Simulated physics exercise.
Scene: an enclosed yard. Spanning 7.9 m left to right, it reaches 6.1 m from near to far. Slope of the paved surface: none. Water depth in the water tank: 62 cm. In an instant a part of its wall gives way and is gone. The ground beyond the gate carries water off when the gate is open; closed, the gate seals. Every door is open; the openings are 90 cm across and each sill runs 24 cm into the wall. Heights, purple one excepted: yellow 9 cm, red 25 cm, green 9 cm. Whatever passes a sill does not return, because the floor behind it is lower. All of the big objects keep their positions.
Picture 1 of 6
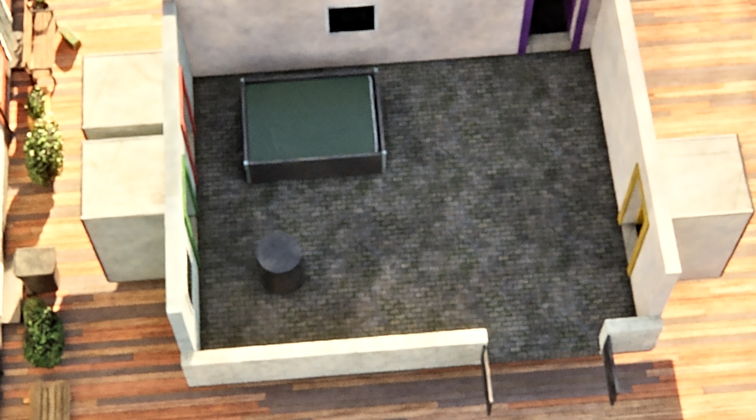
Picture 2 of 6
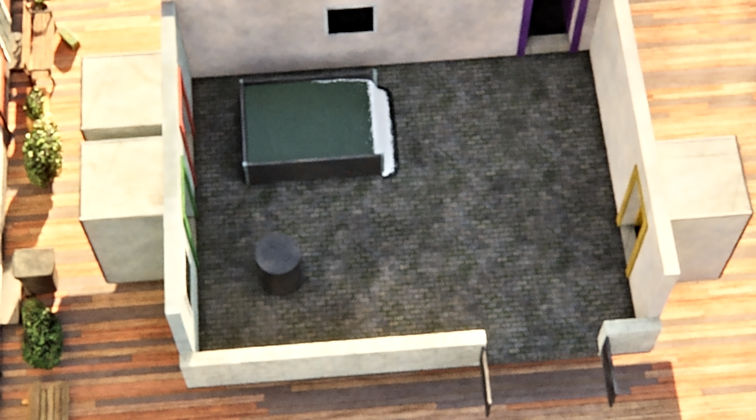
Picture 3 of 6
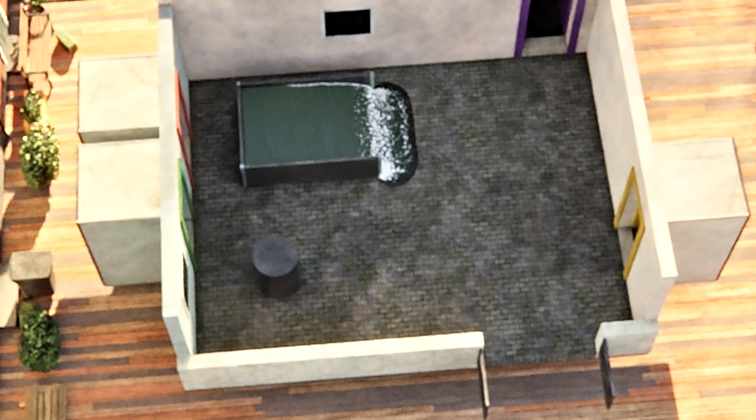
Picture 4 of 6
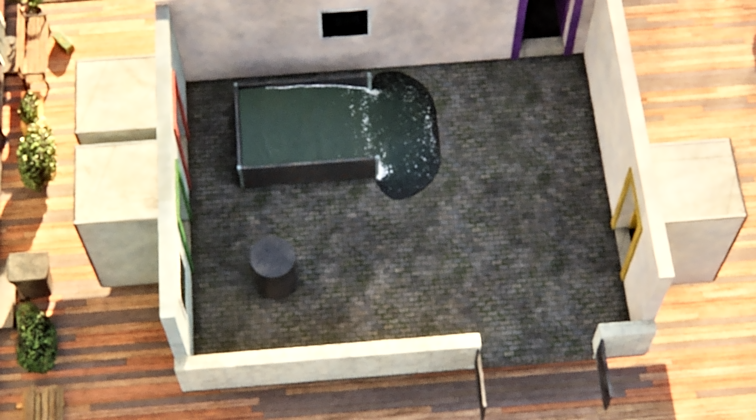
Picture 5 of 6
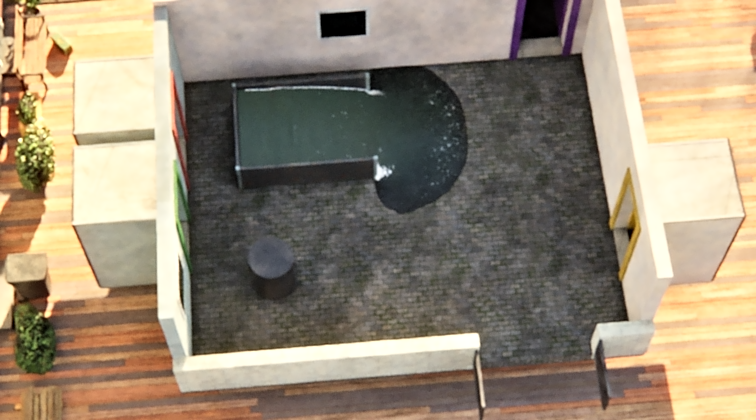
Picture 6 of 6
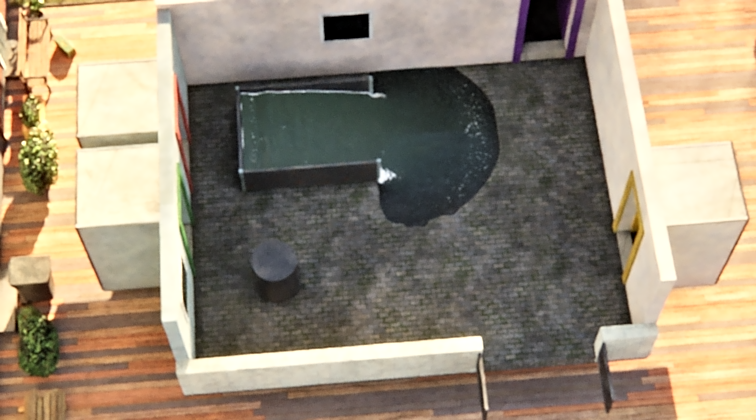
Walled yard with dark paving, where a rectangular tank's right side vanishes and water pours out, spreading rightward in a rounded pool.
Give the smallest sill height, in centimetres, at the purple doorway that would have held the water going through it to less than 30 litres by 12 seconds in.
The smallest height is about 20 cm.
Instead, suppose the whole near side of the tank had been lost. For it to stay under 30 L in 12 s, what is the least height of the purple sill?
The answer is some 6.5 cm.
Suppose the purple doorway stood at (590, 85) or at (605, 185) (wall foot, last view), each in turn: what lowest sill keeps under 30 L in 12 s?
Roughly 28 cm for the first and 16 cm for the second.
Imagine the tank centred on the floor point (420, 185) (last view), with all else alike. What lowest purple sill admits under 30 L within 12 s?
Then roughly 23 cm.
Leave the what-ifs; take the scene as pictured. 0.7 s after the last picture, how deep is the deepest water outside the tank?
Roughly 26 cm.
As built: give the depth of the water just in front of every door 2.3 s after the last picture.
Purple door 25 cm, yellow door 15 cm, red door 0 cm, green door 0 cm.
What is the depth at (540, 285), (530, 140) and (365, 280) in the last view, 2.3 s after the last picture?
I'd read roughly 2, 6 and 0 cm there.
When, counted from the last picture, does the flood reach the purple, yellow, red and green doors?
Front arrival: Purple 0.6 seconds, yellow 1.6 seconds, red 10.5 seconds, green 9.5 seconds.
Then, 0.7 s after the last picture water covers 30 % of the floor, deepest (26 cm) near (387, 149); 4 cm at the purple door, 0 litres in over its 27 cm sill.
Then, 2.3 s after the last picture water covers 45 % of the floor, deepest (36 cm) near (582, 78); 25 cm at the purple door, 1 litre in over its 27 cm sill.
Then, 11.3 s after the last picture water covers 95 % of the floor, deepest (10 cm) near (197, 376); 4 cm at the purple door, 6 litres in over its 27 cm sill.
At the purple door as built, the water peaked near 27 cm, 2.9 s after the last picture.
With a sill of 17 cm, 50 litres would have come in within the 12 s; with 23 cm, 16 litres. So under 30 litres takes about 20 cm.
